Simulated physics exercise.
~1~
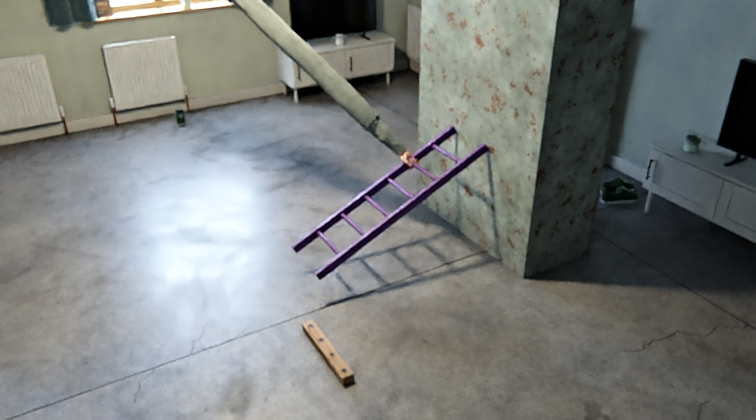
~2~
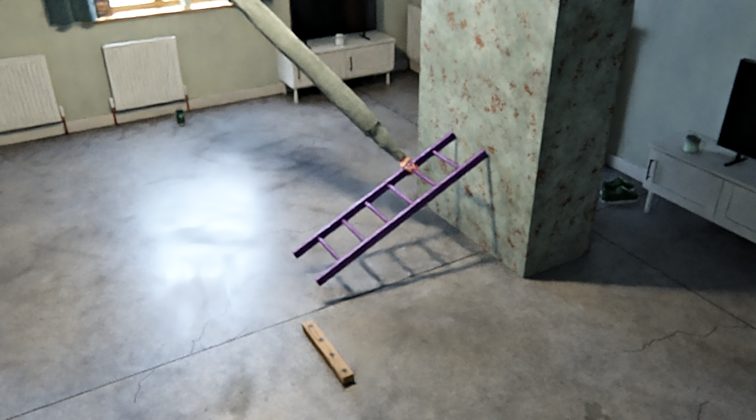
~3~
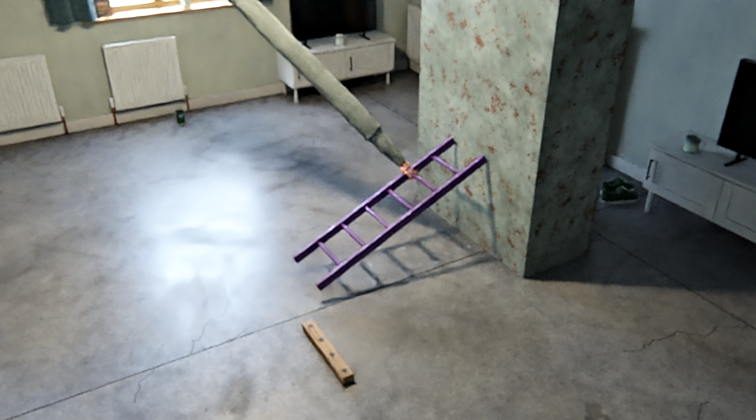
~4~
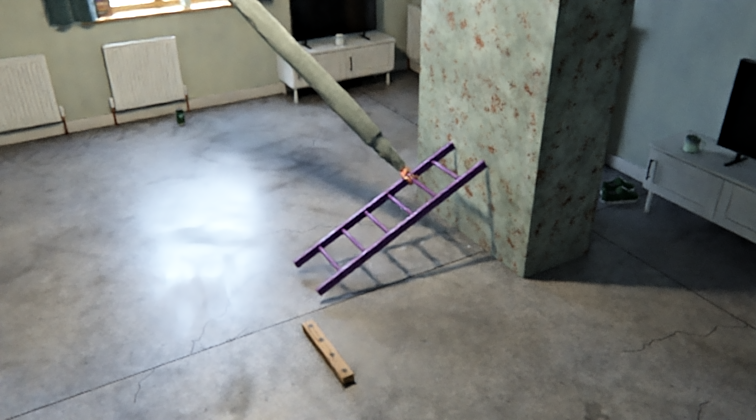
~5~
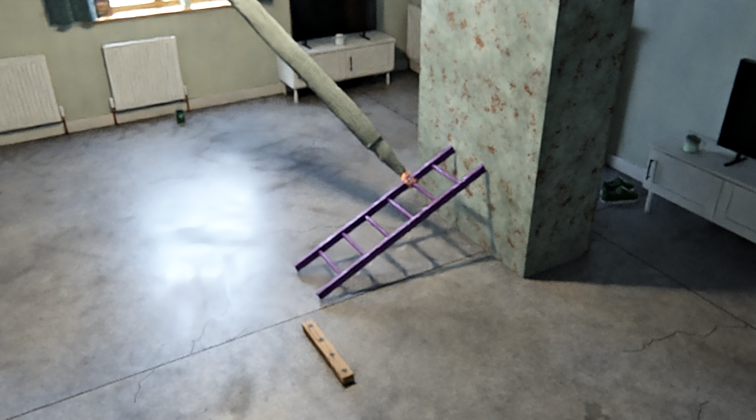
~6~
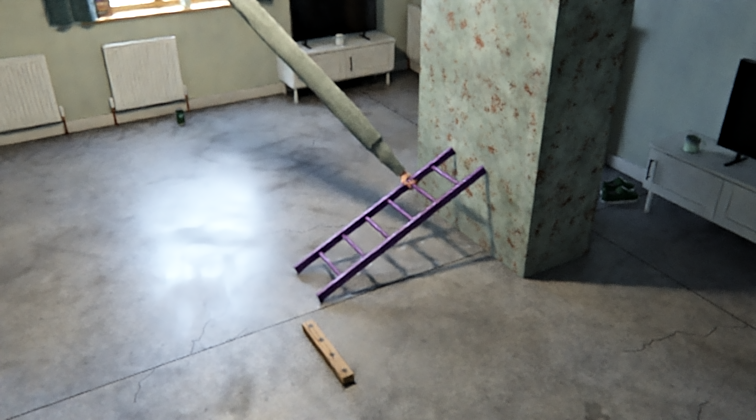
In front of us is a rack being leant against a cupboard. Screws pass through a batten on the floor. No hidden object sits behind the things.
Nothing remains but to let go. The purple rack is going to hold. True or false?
False.
Then, 0.24 s after the last picture, purple rack tipped 10° from how it was near (385, 236).
At rest, the purple rack gives way at the feet, near (379, 259).
